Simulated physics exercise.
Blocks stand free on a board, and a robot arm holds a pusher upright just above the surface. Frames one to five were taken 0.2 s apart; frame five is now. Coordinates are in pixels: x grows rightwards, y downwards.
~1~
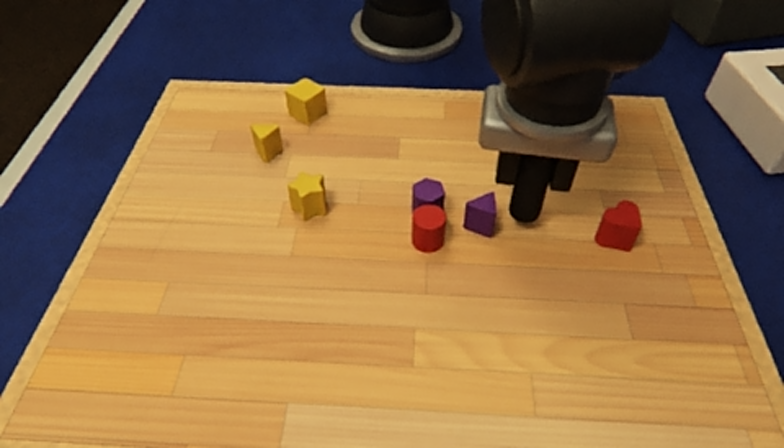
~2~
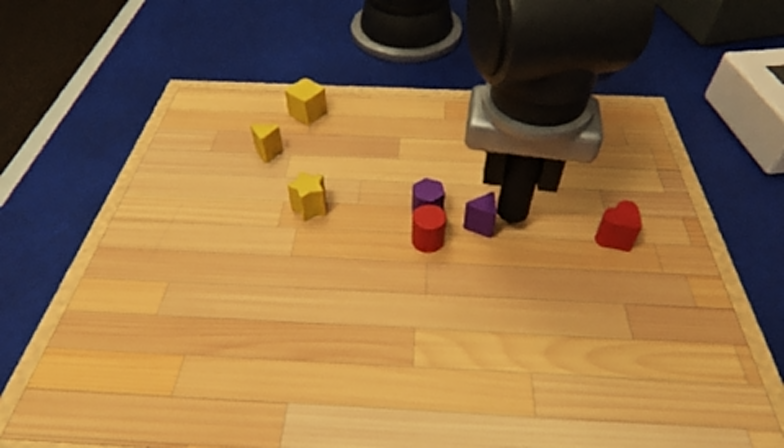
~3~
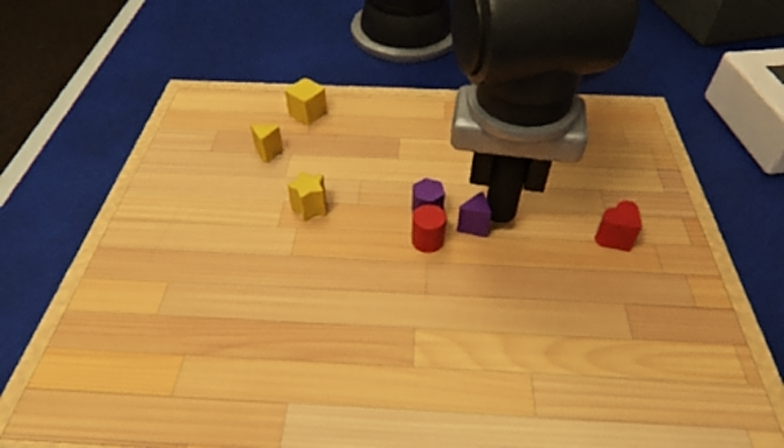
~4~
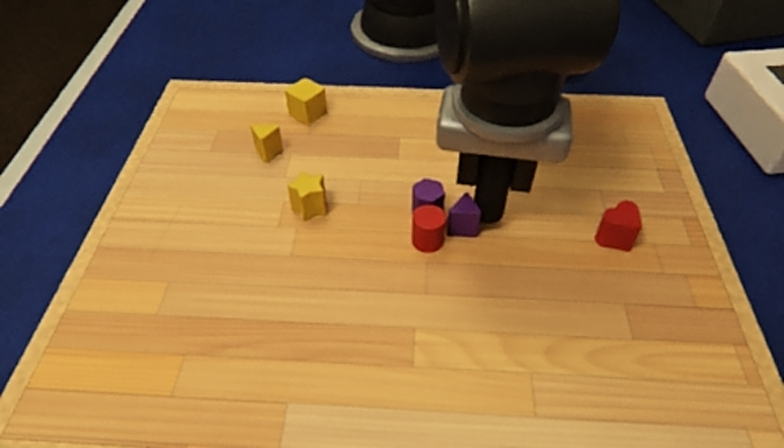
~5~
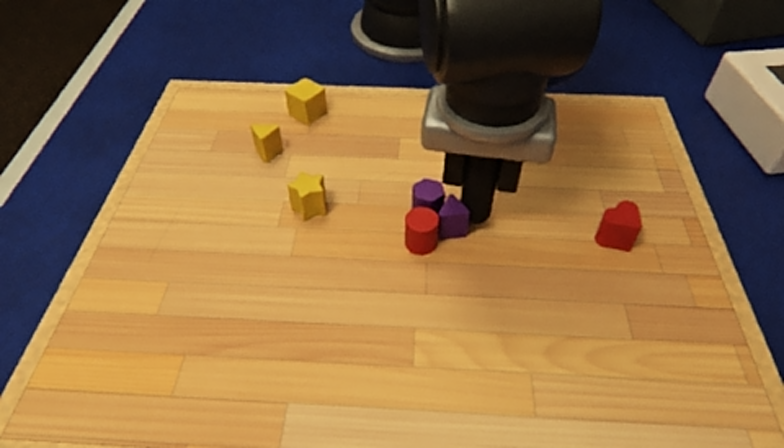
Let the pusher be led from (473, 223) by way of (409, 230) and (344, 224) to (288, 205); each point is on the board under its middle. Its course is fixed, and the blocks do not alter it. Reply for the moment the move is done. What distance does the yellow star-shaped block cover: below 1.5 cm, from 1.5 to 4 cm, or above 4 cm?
Its displacement is above 4 cm.
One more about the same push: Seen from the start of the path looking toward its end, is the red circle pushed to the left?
In short: Yes.
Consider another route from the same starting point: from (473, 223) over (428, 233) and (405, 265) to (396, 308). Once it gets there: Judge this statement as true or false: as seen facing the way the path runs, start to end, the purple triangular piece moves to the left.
This is true.
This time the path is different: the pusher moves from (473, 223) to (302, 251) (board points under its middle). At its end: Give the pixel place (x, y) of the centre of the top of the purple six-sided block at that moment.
I'd say the purple six-sided block ends with its top centre at (405, 186).
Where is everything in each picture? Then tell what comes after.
In the first picture, pusher's lower end at (524, 212); yellow star-shaped block at (307, 183); red circle at (429, 216); purple six-sided block at (429, 189); purple triangular piece at (485, 202).
In the second picture, pusher at (512, 212); blocks still.
In the third picture, pusher at (500, 212); purple triangular piece at (478, 203).
In the fourth picture, pusher at (488, 212); purple triangular piece at (466, 205).
In the fifth picture, pusher at (475, 212); yellow star-shaped block at (307, 183); red circle at (422, 219); purple six-sided block at (429, 189); purple triangular piece at (453, 207).
The first path, step by step. One third of the way, pusher at (409, 220); red circle at (401, 233); purple six-sided block at (402, 184), turned 85° clockwise; purple triangular piece at (428, 226), turned 60° anticlockwise.
Two thirds of the way, pusher at (343, 214); red circle at (401, 233); purple six-sided block at (399, 183), turned 100° clockwise; purple triangular piece at (428, 226), turned 60° anticlockwise.
At the end, pusher at (286, 194); yellow star-shaped block at (267, 161), turned 35° clockwise; red circle at (401, 233); purple six-sided block at (399, 183), turned 100° clockwise; purple triangular piece at (428, 226), turned 60° anticlockwise.
